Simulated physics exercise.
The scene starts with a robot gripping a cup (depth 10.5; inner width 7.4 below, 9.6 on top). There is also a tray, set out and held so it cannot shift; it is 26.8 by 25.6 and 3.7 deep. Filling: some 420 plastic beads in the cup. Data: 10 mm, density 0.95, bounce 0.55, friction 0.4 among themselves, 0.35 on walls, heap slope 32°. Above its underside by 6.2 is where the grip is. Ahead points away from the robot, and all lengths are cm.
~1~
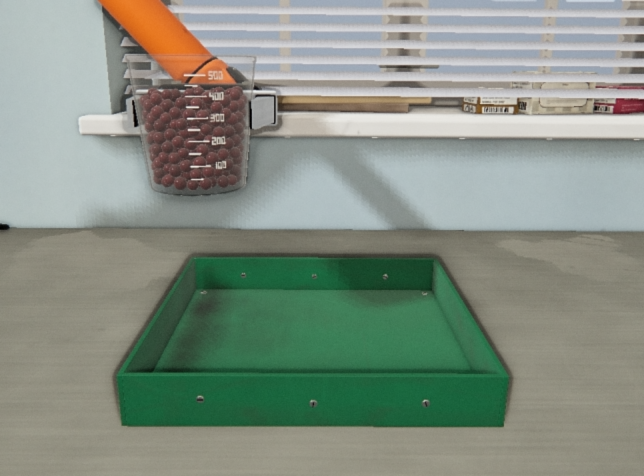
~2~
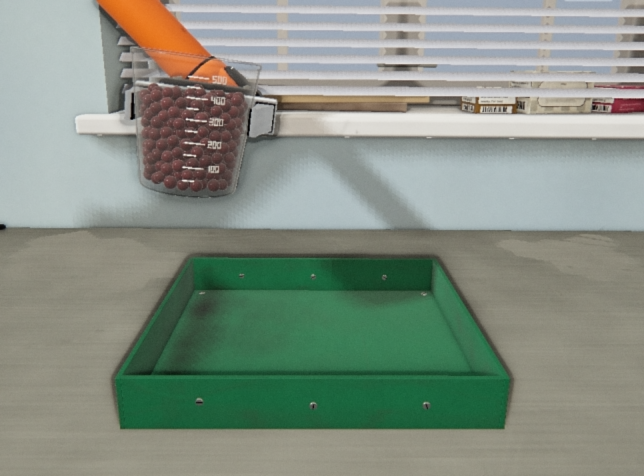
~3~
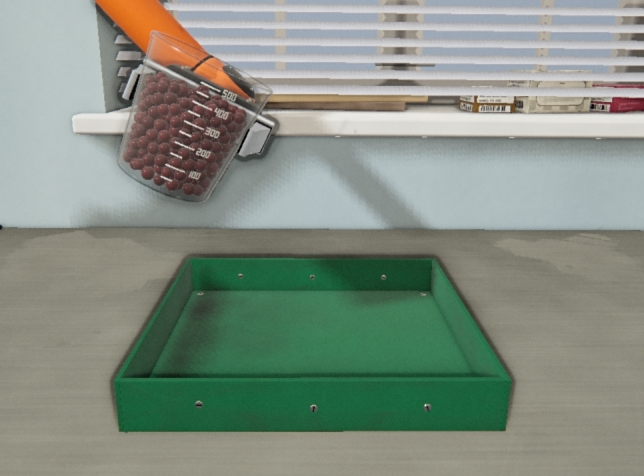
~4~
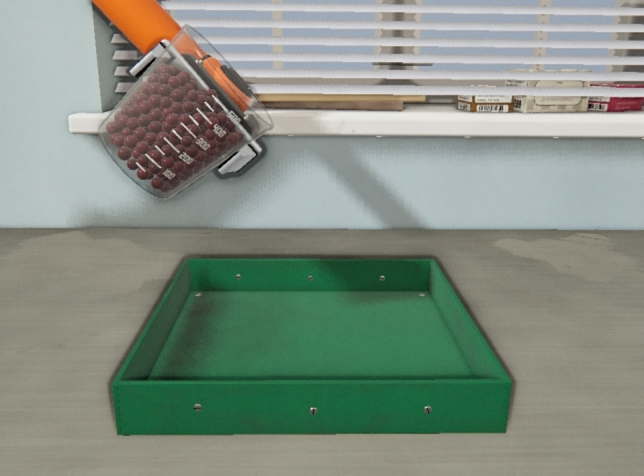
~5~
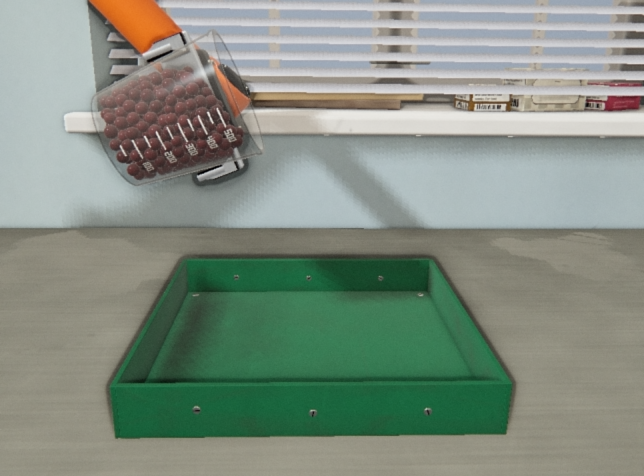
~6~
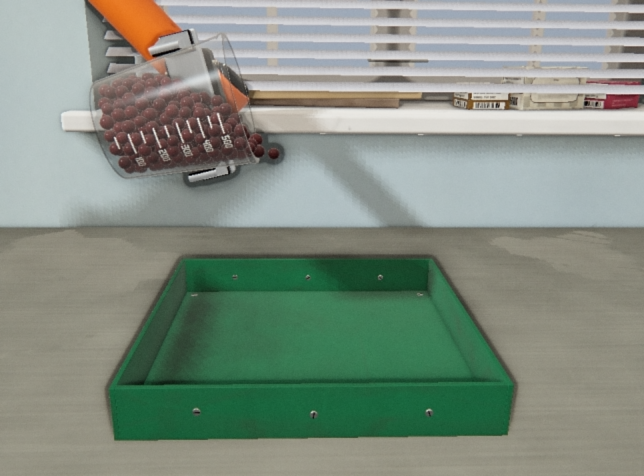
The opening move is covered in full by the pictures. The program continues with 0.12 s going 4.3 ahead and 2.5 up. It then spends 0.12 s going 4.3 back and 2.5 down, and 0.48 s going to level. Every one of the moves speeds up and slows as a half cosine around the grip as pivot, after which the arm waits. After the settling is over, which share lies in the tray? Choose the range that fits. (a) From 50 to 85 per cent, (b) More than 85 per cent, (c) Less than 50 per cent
a.
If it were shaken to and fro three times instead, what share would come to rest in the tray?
It would be near 90 per cent.
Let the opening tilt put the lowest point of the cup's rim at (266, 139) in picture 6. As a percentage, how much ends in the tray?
I'd put it at roughly 45 %.
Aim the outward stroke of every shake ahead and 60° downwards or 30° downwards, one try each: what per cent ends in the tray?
Result: Approx. 15 % and 35 %, one try each.
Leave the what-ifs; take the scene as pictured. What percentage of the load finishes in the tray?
75 per cent or thereabouts.
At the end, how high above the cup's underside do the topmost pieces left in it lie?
About 6.0 cm.
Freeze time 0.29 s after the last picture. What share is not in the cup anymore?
Share out so far: Close to 70 %.
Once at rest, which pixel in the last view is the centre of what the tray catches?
Roughly at (397, 339) in the last picture.
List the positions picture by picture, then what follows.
In the first frame, cup middle at (196, 125), level; upper third of the load around (195, 107), from x 145 to 240, top at y 90; 419 in the cup.
In the second frame, cup middle at (193, 125), tilted 7° forward; upper third of the load around (190, 107), from x 145 to 245, top at y 90.
In the third frame, cup middle at (188, 124), tilted 26° forward; upper third of the load around (182, 107), from x 130 to 240, top at y 80.
In the fourth frame, cup middle at (182, 121), tilted 50° forward; upper third of the load around (173, 103), from x 110 to 240, top at y 70.
In the fifth frame, cup middle at (177, 118), tilted 69° forward; upper third of the load around (168, 98), from x 105 to 240, top at y 75.
In the sixth frame, cup middle at (175, 116), tilted 76° forward; upper third of the load around (157, 101), from x 105 to 275, top at y 80; 419 in the cup.
Then, 0.29 s later, tilted 74° forward, highest piece 21 above the table; 131 in the cup, 18 in the tray, 270 in flight or on a rim.
Then, 0.58 s later, tilted 16° forward, highest piece 22 above the table; 307 in the tray, 109 in the cup, 2 on the table or floor, 1 in flight or on a rim.
Then, 0.92 s later, level, highest piece 21 above the table; 308 in the tray, 109 in the cup, 2 on the table or floor.
Then, 1.97 s later, level, highest piece 21 above the table; 308 in the tray, 109 in the cup, 2 on the table or floor.
At rest, 308 in the tray, 109 in the cup, 2 on the table or floor. That is 74 % in the tray.
